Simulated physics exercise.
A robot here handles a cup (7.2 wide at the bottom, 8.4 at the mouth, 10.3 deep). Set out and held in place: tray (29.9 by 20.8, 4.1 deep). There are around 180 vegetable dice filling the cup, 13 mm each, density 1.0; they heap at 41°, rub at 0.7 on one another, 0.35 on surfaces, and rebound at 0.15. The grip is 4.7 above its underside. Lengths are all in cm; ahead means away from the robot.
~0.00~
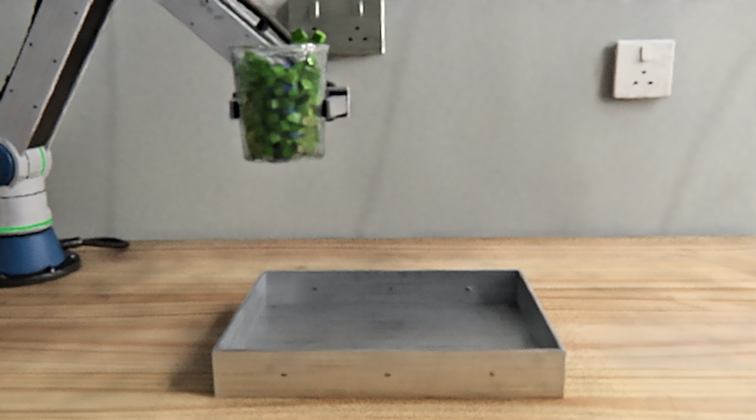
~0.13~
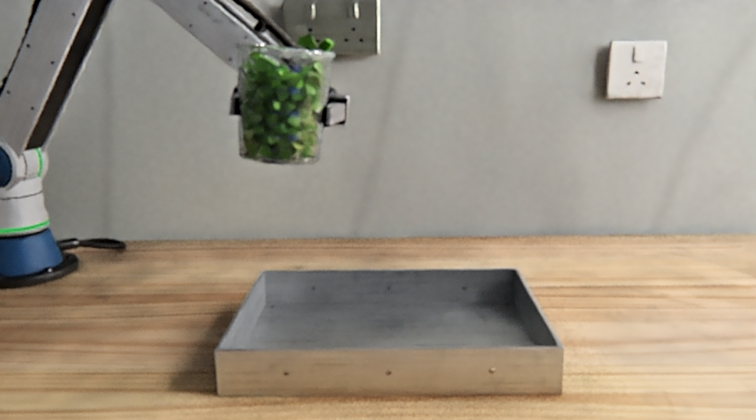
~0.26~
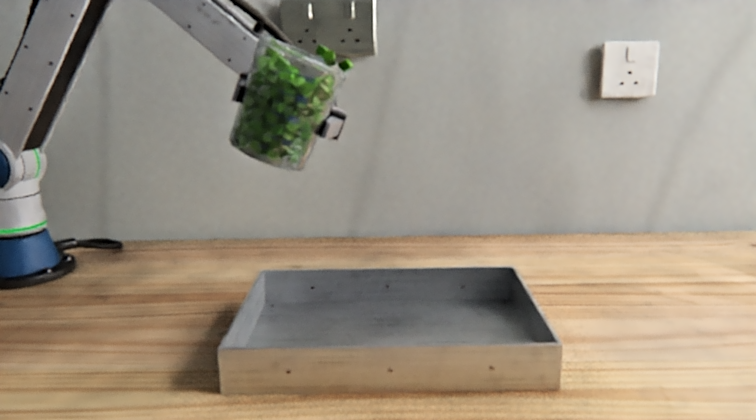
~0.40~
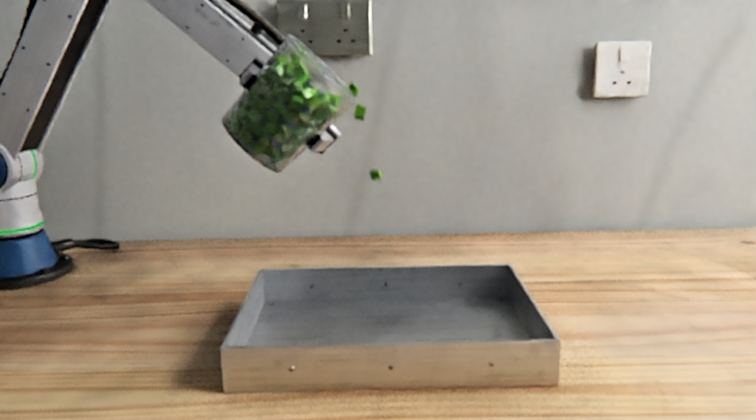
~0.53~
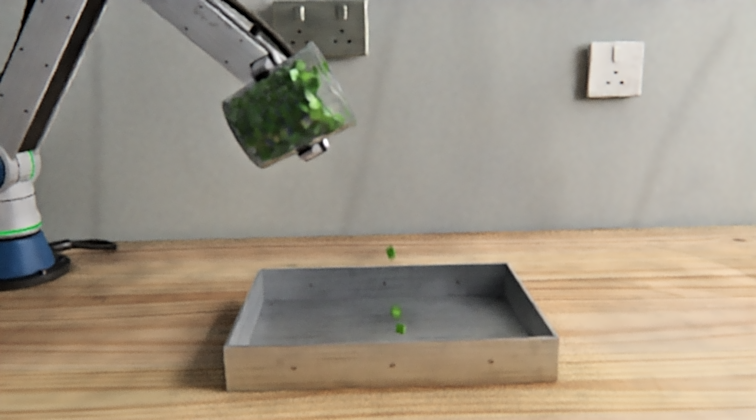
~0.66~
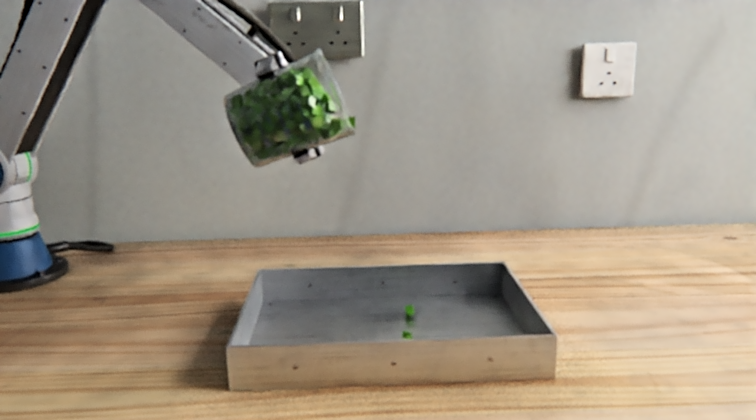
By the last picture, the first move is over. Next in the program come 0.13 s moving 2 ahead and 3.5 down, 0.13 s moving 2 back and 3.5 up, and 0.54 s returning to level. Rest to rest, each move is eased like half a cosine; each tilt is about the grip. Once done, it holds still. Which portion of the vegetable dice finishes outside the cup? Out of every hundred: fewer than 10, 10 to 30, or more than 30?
Fewer than 10 out of every hundred.
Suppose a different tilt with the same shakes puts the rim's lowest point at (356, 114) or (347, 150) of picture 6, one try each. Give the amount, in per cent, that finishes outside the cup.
Roughly 0 per cent, then roughly 15 per cent.
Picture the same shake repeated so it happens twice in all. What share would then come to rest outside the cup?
It would come to about 5 %.
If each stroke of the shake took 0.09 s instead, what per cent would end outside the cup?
I'd expect close to 5 in a hundred.
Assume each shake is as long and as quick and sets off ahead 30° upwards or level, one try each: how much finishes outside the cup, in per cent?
I'd say close to 25 percent for the first and close to 15 percent for the second.
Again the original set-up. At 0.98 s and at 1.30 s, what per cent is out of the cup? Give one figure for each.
At the first moment 5 per cent, at the second 5 per cent.
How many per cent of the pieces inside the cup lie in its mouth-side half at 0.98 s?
That share comes to roughly 45 percent.
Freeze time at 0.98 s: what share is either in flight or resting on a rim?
Around 1 per cent of the load.
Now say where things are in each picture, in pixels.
In the first picture, the cup middle at (282, 104), level; upper third of the load around (281, 78), from x 245 to 320, top at y 35; 185 in the cup.
In the second picture, the cup middle at (283, 105), tilted 7° forward; upper third of the load around (282, 79), from x 250 to 325, top at y 40.
In the third picture, the cup middle at (285, 107), tilted 24° forward; upper third of the load around (286, 83), from x 240 to 345, top at y 50.
In the fourth picture, the cup middle at (286, 108), tilted 45° forward; upper third of the load around (288, 88), from x 235 to 375, top at y 55; 182 in the cup, 3 in flight or on a rim.
In the fifth picture, the cup middle at (288, 110), tilted 62° forward; upper third of the load around (292, 90), from x 235 to 400, top at y 65; 182 in the cup, 3 in the tray.
In the sixth picture, the cup middle at (288, 113), tilted 69° forward; upper third of the load around (291, 95), from x 240 to 410, top at y 75; 182 in the cup, 3 in the tray.
After 0.98 s, tilted 67° forward, highest piece 28 above the table; 180 in the cup, 3 in the tray, 2 in flight or on a rim.
After 1.30 s, tilted 14° forward, highest piece 29 above the table; 180 in the cup, 5 in the tray.
After 1.66 s, level, highest piece 30 above the table; 180 in the cup, 5 in the tray.
After 2.71 s, level, highest piece 30 above the table; 180 in the cup, 5 in the tray.
In the end, 180 in the cup, 5 in the tray. That is 3 % outside the cup.
